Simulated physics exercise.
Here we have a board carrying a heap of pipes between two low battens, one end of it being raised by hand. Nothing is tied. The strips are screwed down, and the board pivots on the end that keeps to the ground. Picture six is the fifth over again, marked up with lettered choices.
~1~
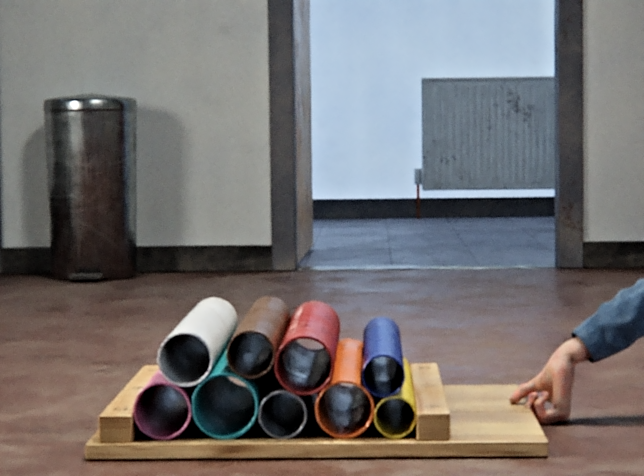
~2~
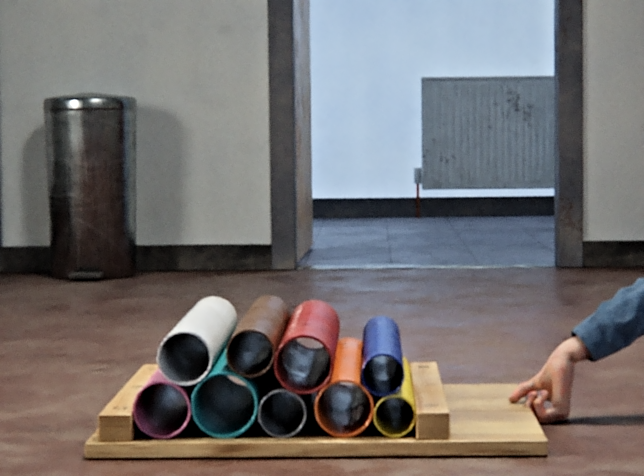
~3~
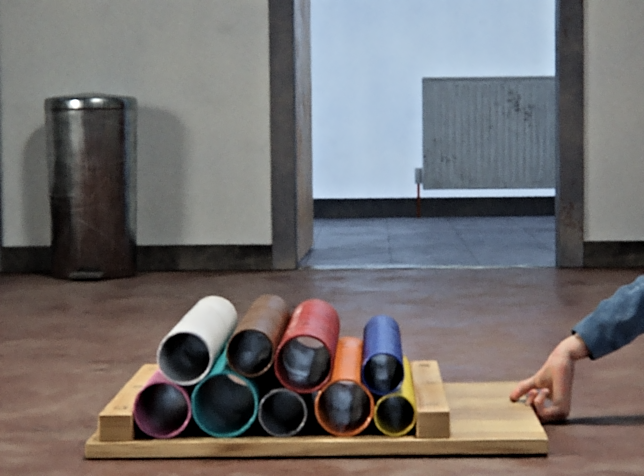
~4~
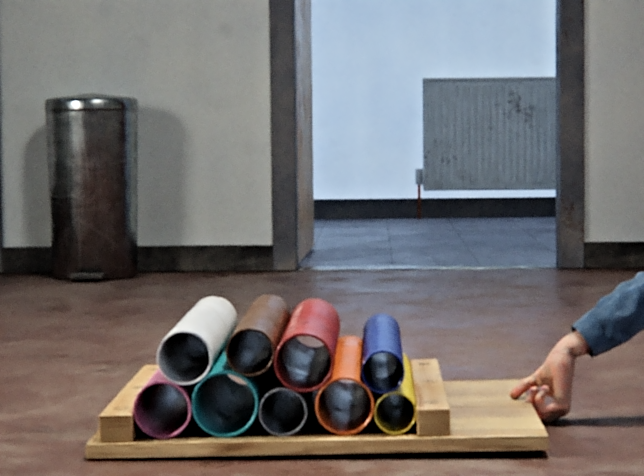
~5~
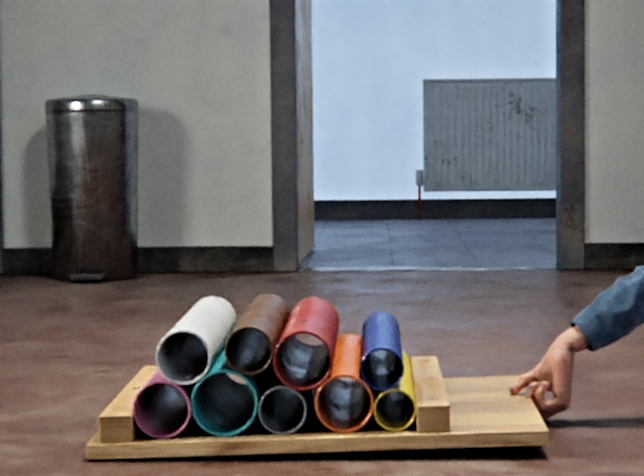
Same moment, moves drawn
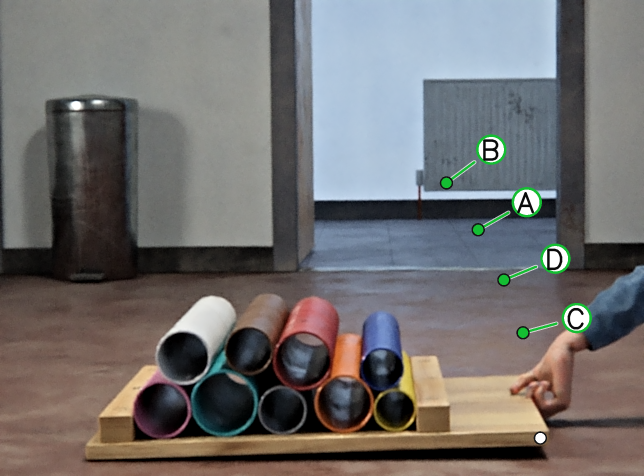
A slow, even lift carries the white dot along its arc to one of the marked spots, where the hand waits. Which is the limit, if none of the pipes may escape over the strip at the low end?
At most to C.
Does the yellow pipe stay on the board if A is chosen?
Yes.
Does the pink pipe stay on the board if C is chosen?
Yes, with C.
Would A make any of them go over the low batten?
At A: Yes.
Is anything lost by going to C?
No, at C.
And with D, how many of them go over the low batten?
The count is two.
On the marked copy, A at (478, 230); B at (447, 183); C at (523, 333); D at (504, 280); the white dot at (540, 438).
With C. Early on, board at 12°.
Further on, board at 15°.
At the end, board at 15°, none over the low batten.
As for the rest, A two over the low batten (brown, white); B two over the low batten (brown, white); D two over the low batten (brown, white).
